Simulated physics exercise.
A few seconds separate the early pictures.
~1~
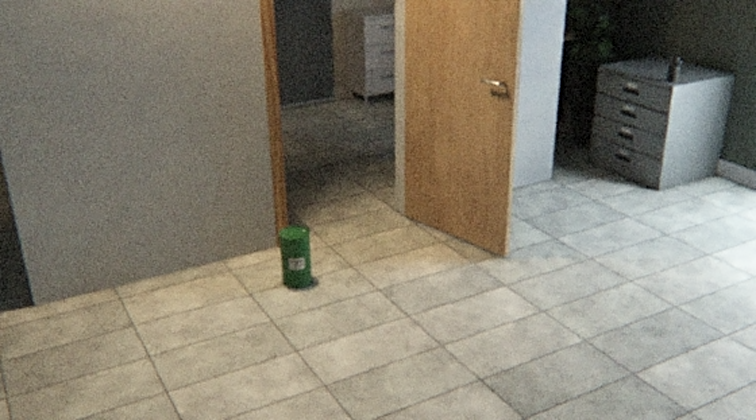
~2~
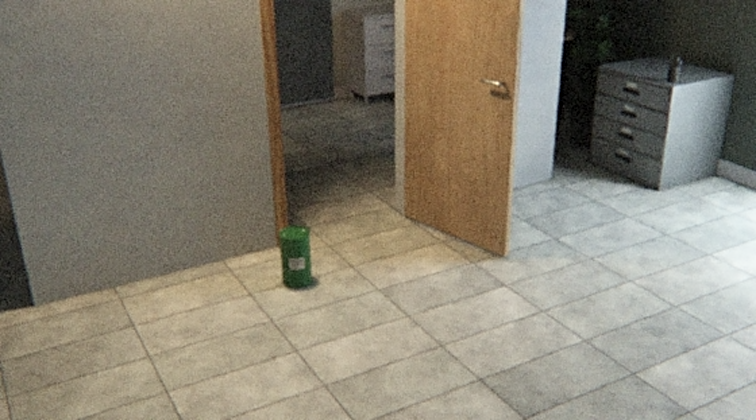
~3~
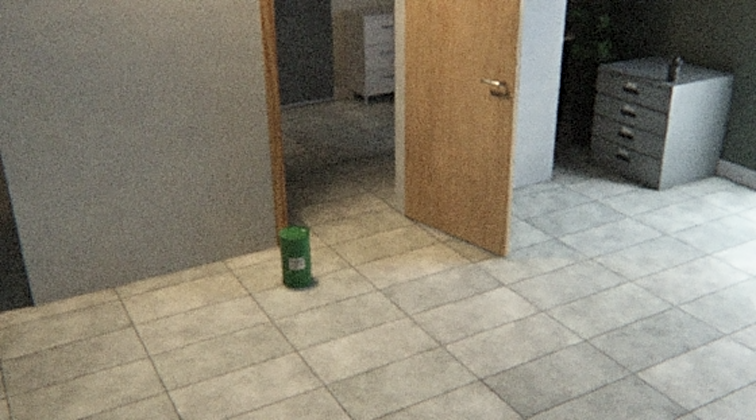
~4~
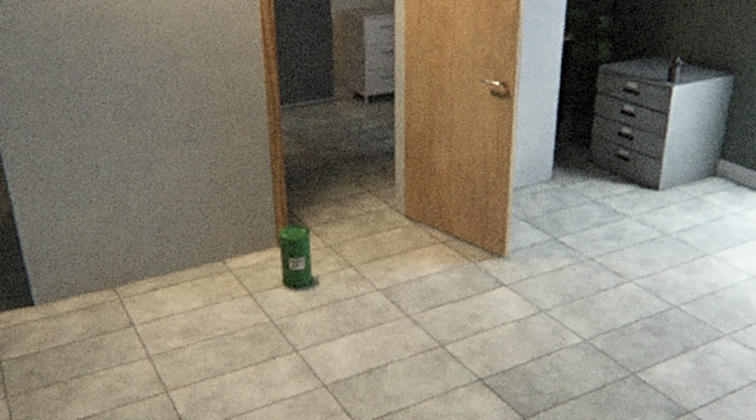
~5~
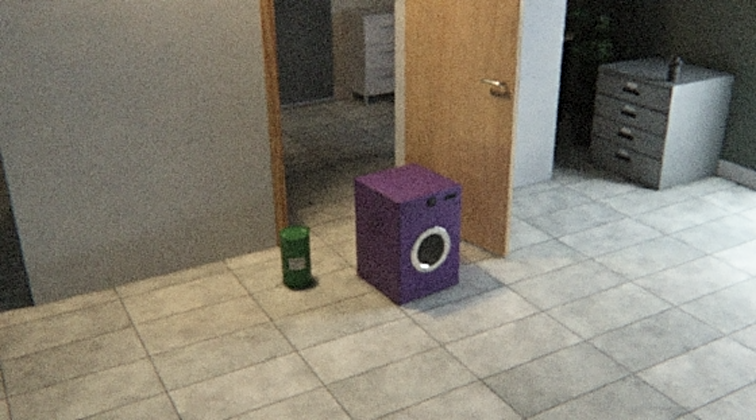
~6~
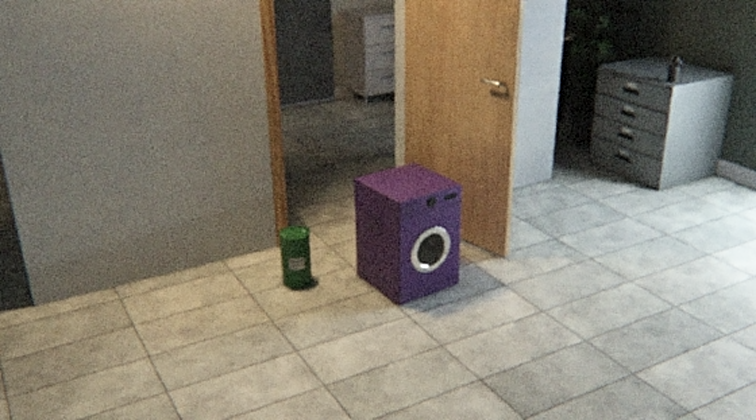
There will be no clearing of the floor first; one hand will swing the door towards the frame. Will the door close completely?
No. The door will probably have its swing cut off.
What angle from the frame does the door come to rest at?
Roughly 75 degrees open.
Then, 0.40 s after the last picture, door at 100°.
Then, 0.70 s after the last picture, door at 90°.
Then, 0.90 s after the last picture, door at 81°.
Then, 1.00 s after the last picture, door at 76°.
At rest, door at 75°; both in place. Seen from the same camera at the end, purple appliance near (407, 232).
